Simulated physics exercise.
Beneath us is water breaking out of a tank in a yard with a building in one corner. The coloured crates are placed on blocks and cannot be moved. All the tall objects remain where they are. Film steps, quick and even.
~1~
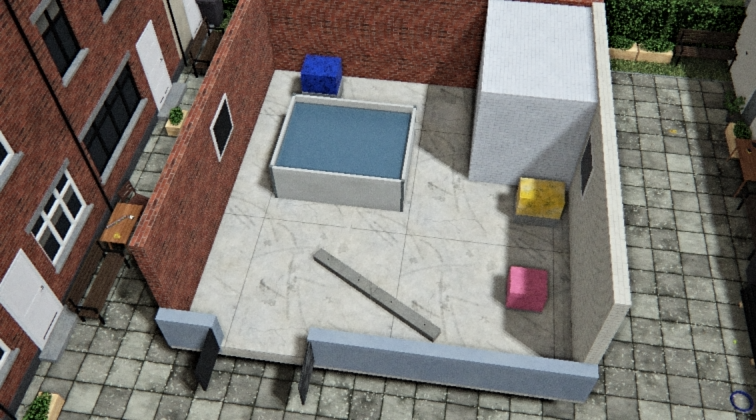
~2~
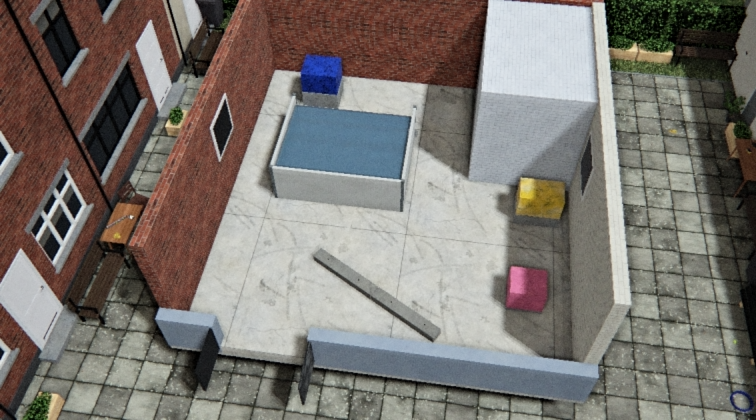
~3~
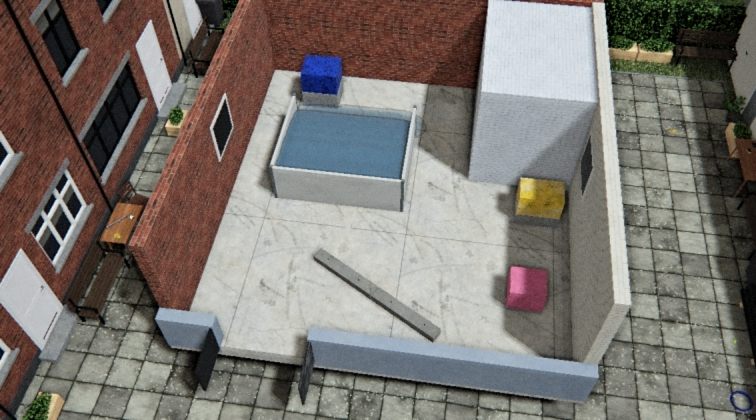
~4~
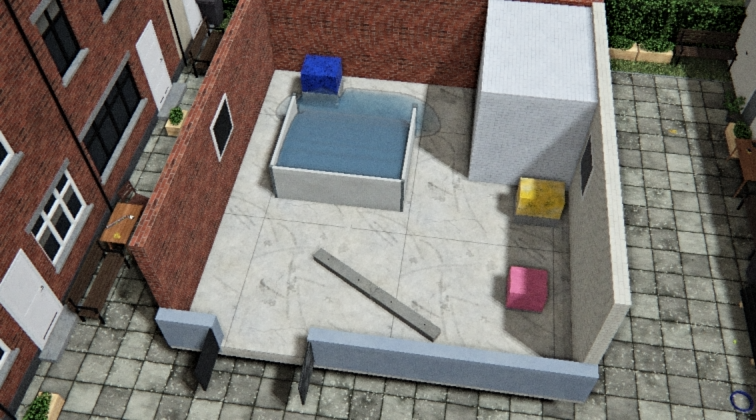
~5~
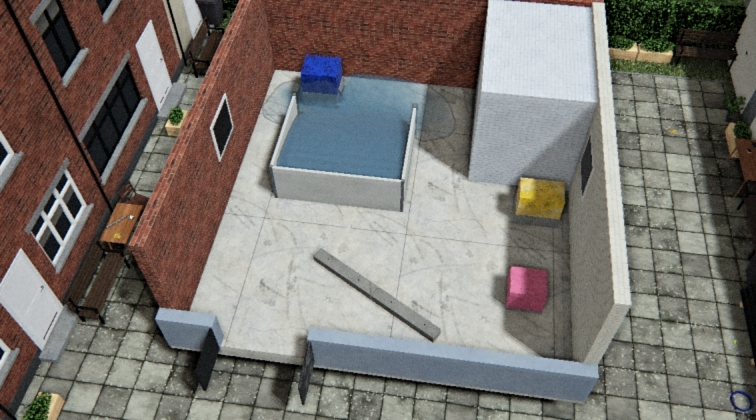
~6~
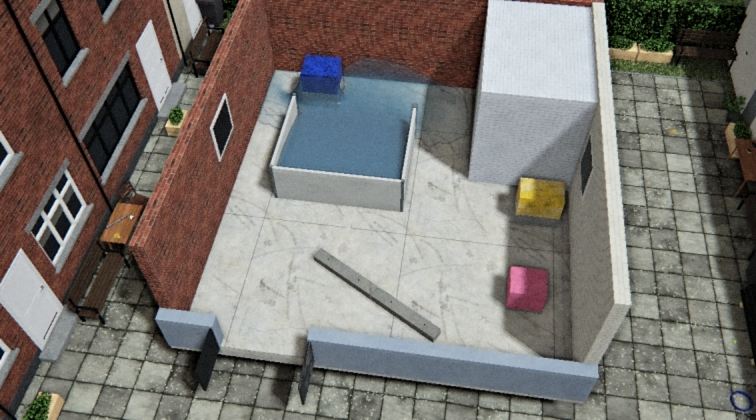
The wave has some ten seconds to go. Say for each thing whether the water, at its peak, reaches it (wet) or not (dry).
The pink crate is touched by water. The blue crate is touched by water. The yellow crate remains untouched by water.
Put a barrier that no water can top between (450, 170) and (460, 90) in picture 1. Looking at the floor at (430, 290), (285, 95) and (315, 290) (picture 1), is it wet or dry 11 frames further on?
Taking the three spots in order: Spared, soaked, spared.
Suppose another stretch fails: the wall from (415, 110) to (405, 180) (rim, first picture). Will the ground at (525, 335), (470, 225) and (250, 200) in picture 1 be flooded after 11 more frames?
First: Reached by the flood. Second: Reached by the flood. Third: Spared by the leak.
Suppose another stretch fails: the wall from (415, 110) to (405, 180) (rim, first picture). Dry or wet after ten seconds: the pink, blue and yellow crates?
Crate by crate: Pink - hit; blue - left alone; yellow - hit.
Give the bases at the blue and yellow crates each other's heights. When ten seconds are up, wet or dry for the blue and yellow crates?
The blue crate gets flooded, the yellow crate stays clear.
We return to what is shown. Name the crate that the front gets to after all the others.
I'd say the crate marked yellow is last.
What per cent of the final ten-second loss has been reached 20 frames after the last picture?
Estimate: Some 0 %.
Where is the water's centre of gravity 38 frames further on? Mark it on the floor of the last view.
Somewhere near (364, 191).
A moment on, water covers 20 % of the floor; the pink crate not reached, the blue crate water round its plinth, the yellow crate not reached.
Next, water covers 35 % of the floor; the pink crate not reached, the blue crate water round its plinth, the yellow crate not reached.
Then, water covers 65 % of the floor; the pink crate not reached, the blue crate water round its plinth, the yellow crate not reached.
Later, water covers 90 % of the floor; the pink crate water round its plinth, the blue crate water round its plinth, the yellow crate water round its plinth.
In the end, water covers 100 % of the floor; the pink crate was topped, the blue crate was topped, the yellow crate stayed above the water.
